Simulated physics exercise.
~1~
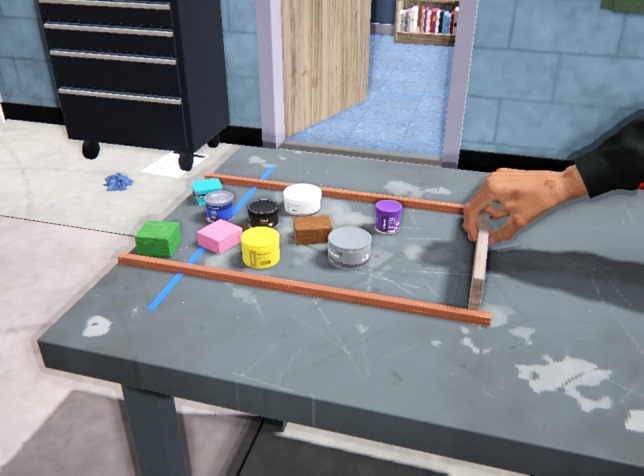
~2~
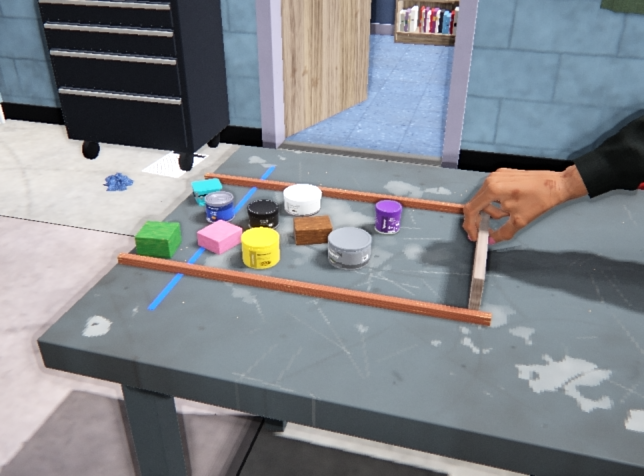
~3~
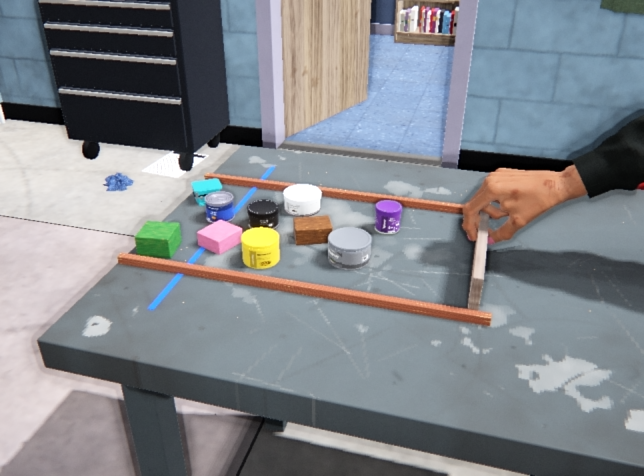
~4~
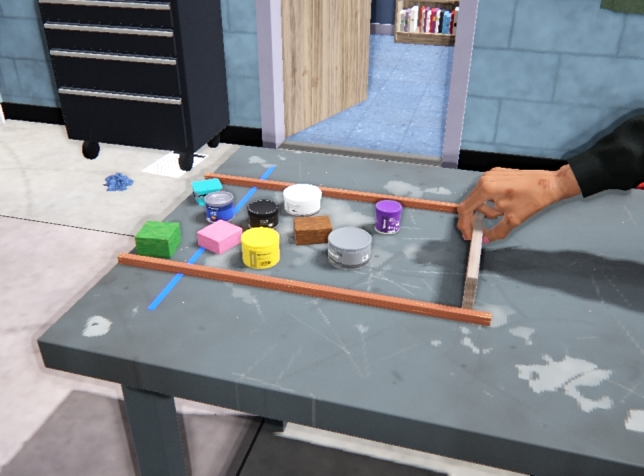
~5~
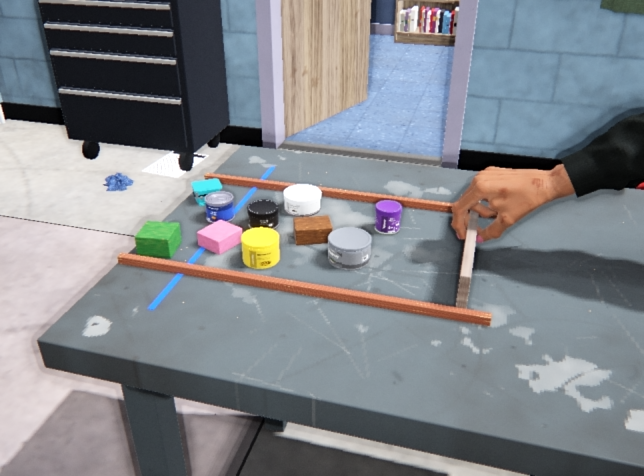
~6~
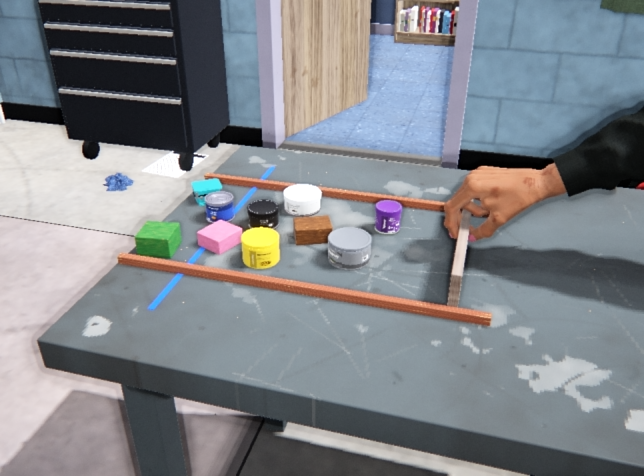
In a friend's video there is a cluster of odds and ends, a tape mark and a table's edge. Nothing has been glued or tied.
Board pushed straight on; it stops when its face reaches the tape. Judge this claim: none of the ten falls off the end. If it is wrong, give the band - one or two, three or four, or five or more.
I expect that a single piece or a pair will leave the table.
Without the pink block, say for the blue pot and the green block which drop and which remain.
Well, the blue pot goes off the edge while the green block is still there.
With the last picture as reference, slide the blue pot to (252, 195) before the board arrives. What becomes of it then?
Well, the blue pot keeps its place.
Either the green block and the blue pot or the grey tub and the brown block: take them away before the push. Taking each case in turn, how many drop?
I'd say 0 the first time and 0 the second time.
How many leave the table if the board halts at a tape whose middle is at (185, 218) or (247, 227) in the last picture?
Respectively 5 and 0.
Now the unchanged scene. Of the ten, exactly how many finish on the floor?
Count = 2.
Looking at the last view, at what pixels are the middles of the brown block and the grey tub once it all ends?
Around (211, 212) and around (195, 224).
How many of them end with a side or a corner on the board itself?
5 in contact.
Early on, none off yet; turquoise case at rest near (207, 193); green block at rest near (159, 239); blue pot at rest near (220, 208).
Finally, the number that fall off is one or two; lost, blue pot and green block.
